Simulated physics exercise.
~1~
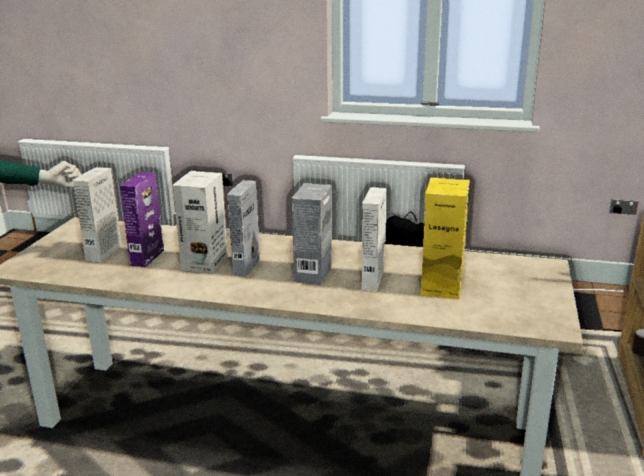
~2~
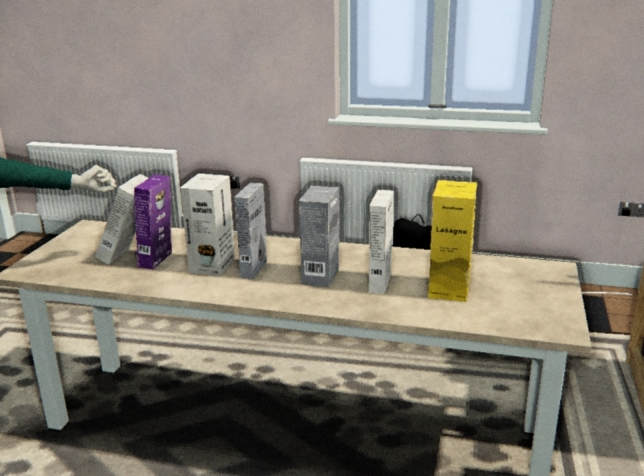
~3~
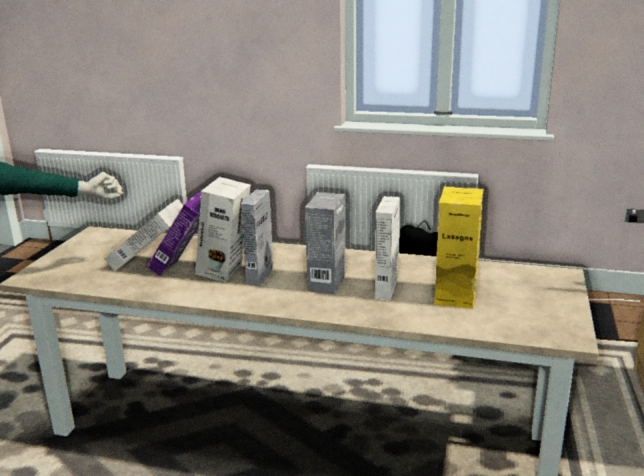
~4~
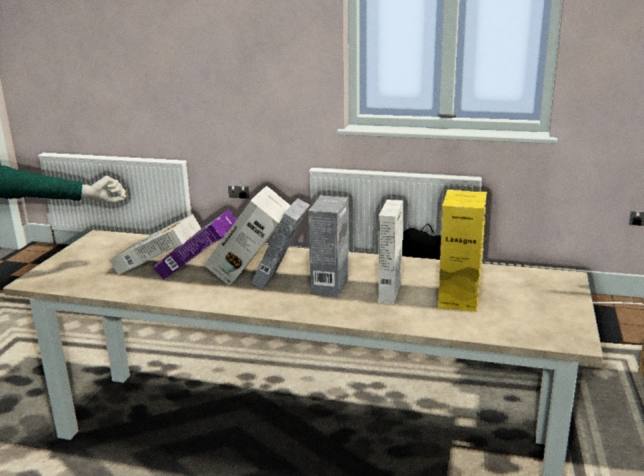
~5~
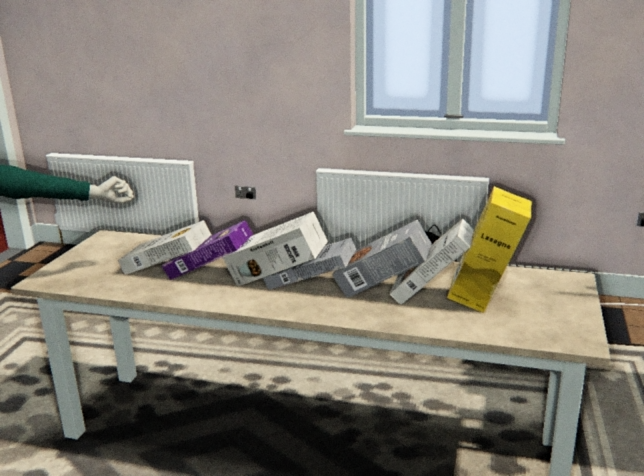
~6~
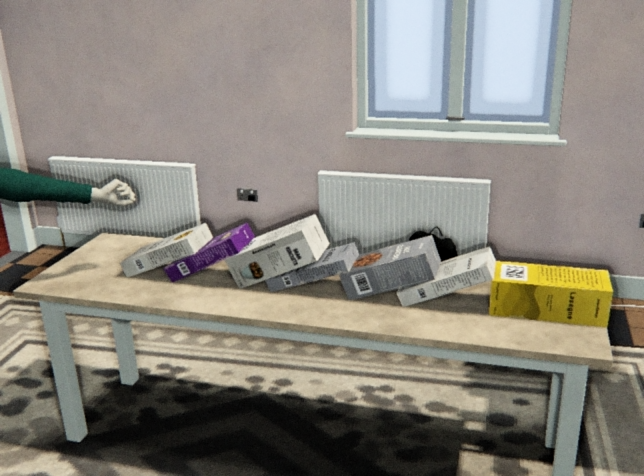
The clip shows a hand at the left tipping the first of seven upright boxes lined up on a table, and they topple rightward one after another, the purple one second, until the yellow box falls flat at the right end and the others rest slanted.
